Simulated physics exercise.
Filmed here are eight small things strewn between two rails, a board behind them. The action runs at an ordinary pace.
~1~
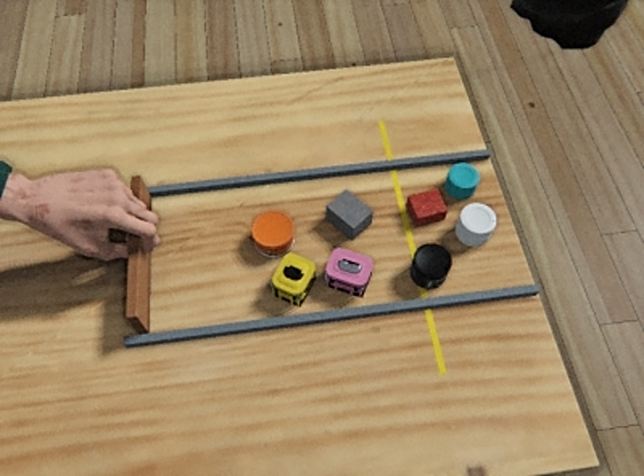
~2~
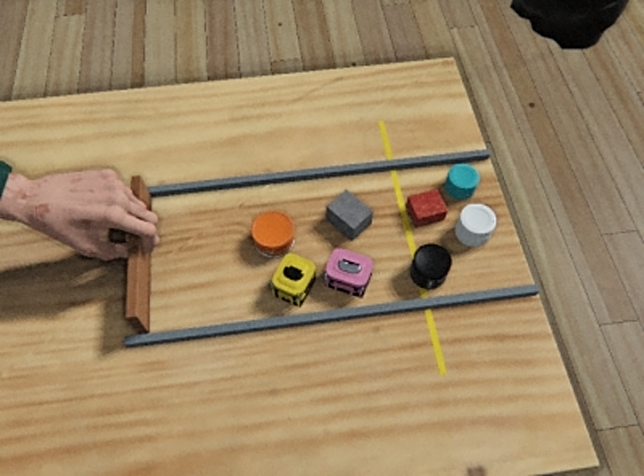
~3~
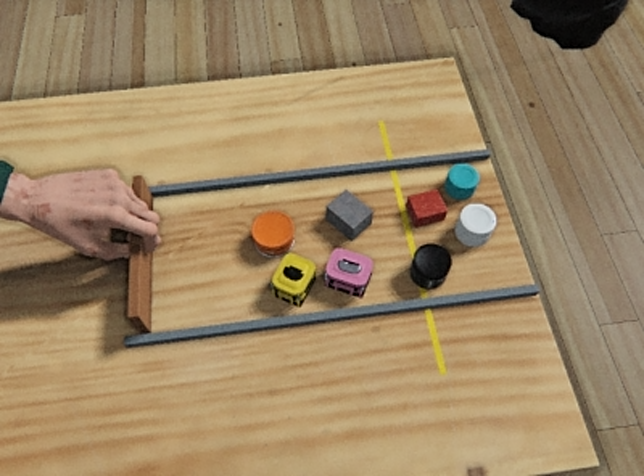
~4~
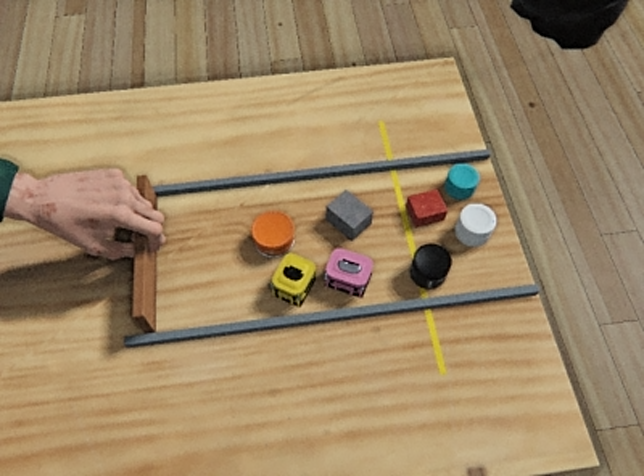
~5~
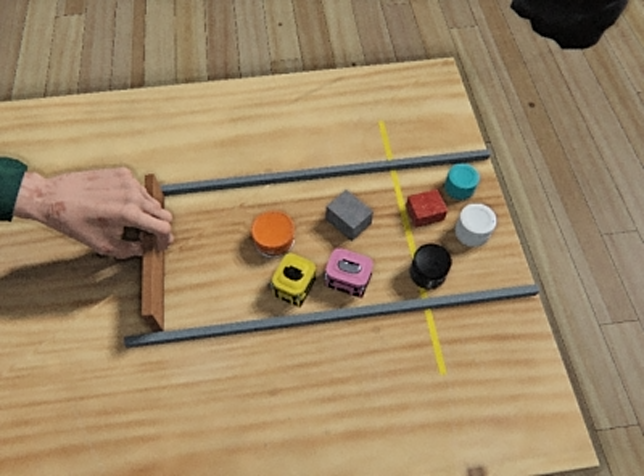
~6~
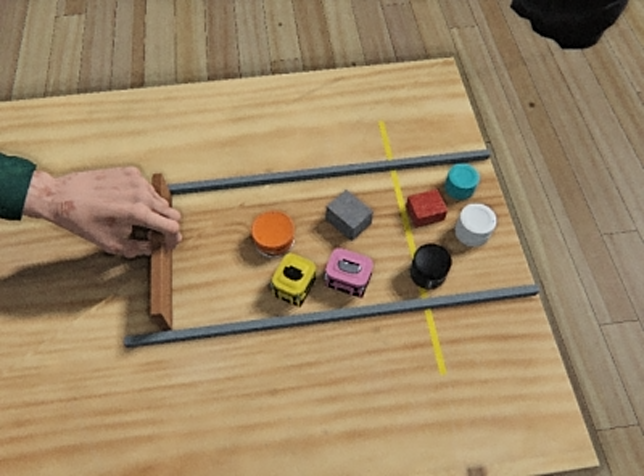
A hand held a wooden board still between two rails, then slid it a short way to the right toward eight small objects scattered around a yellow line, without touching any of them.
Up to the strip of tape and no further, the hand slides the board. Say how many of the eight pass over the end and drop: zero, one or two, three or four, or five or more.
What falls is not even one.
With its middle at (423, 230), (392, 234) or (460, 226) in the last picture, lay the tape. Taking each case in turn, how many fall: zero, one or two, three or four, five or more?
The falls would be not one; not one; either one or two.
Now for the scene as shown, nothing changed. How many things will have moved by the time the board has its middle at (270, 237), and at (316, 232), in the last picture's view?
2 at one spot and 4 at the other.
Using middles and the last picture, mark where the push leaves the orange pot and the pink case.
The orange pot stops around (427, 216); the pink case around (467, 250).
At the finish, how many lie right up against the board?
It's touching 3 at the end.
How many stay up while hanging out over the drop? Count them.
It would come to 0.
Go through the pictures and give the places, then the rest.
The first picture shows turquoise lid (462, 182); white lid (475, 225); red block (426, 208); board (140, 252); tape (408, 232).
The second picture shows white lid (475, 225); pink case (349, 273).
The third picture shows red block (426, 208); black tub (430, 267).
The fourth picture shows turquoise lid (462, 182); yellow case (294, 280).
The fifth picture shows white lid (475, 225); board (154, 251).
The sixth picture shows turquoise lid (462, 182); white lid (475, 225); red block (426, 208); board (162, 250); tape (408, 232).
Soon after, none off yet; turquoise lid at rest near (462, 182); white lid at rest near (475, 225); red block at rest near (426, 208).
In the end, the number that fall off is zero.
